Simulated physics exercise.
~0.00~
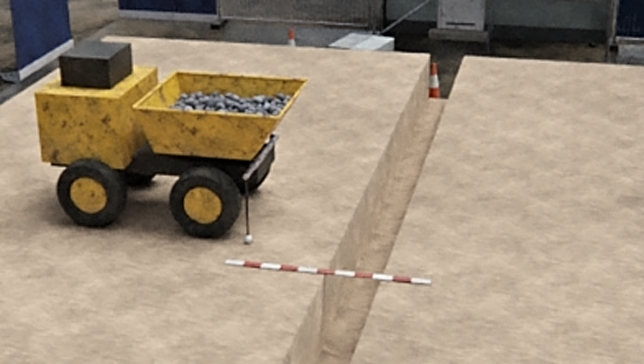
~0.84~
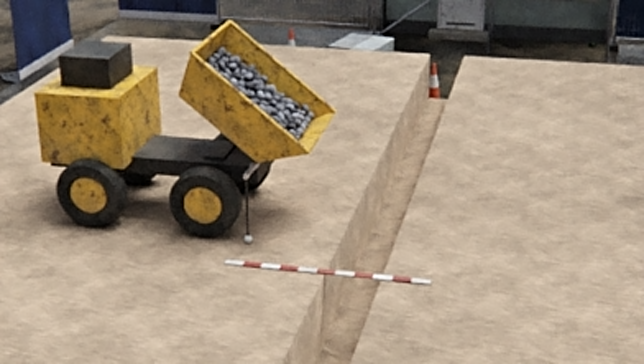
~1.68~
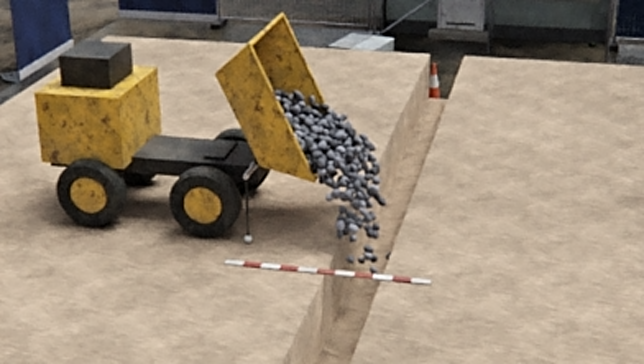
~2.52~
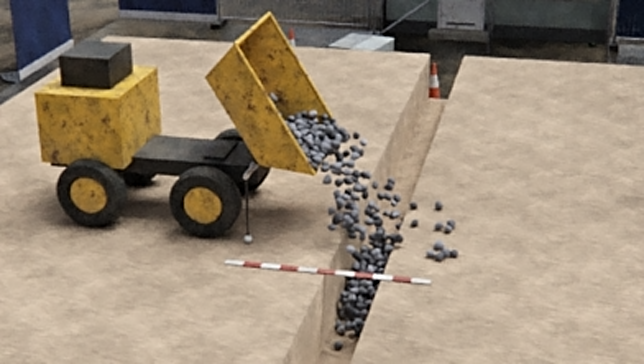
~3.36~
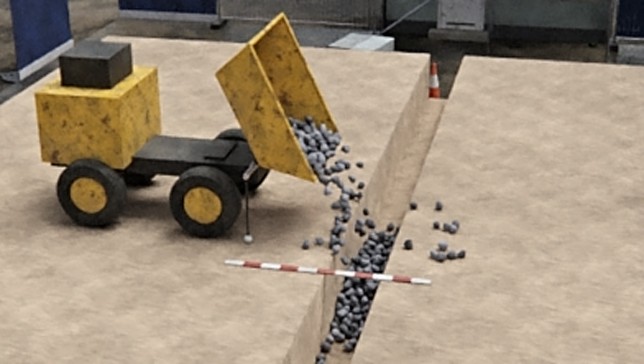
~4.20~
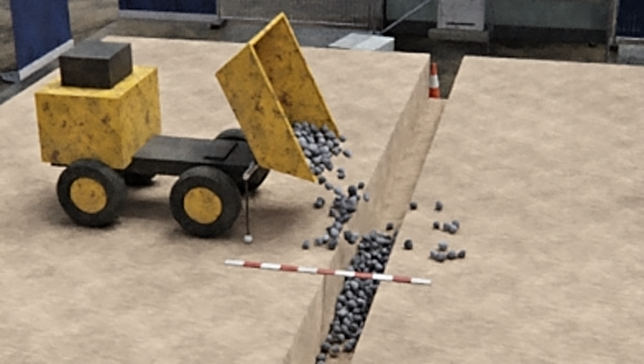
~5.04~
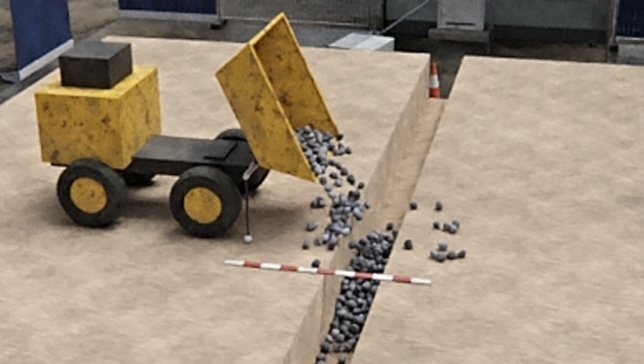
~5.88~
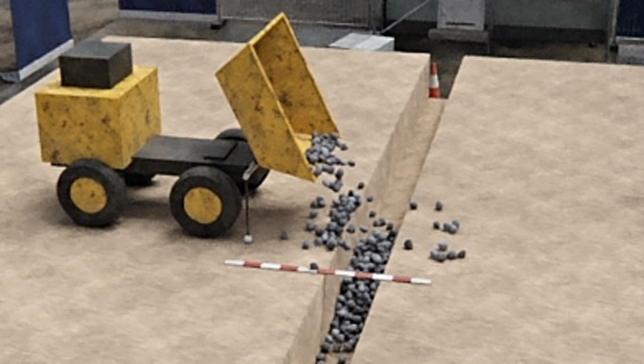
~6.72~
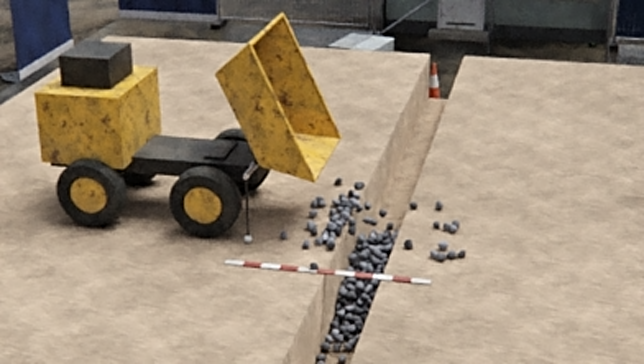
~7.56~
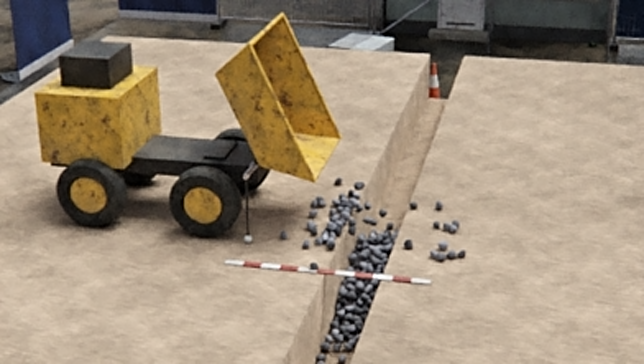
On a sandy floor split by a narrow trench, a yellow dumper tips its skip up to the right, jerks it back and forward, and empties its grey stones, most landing in the trench beneath a red-and-white staff and a few scattering on either side.
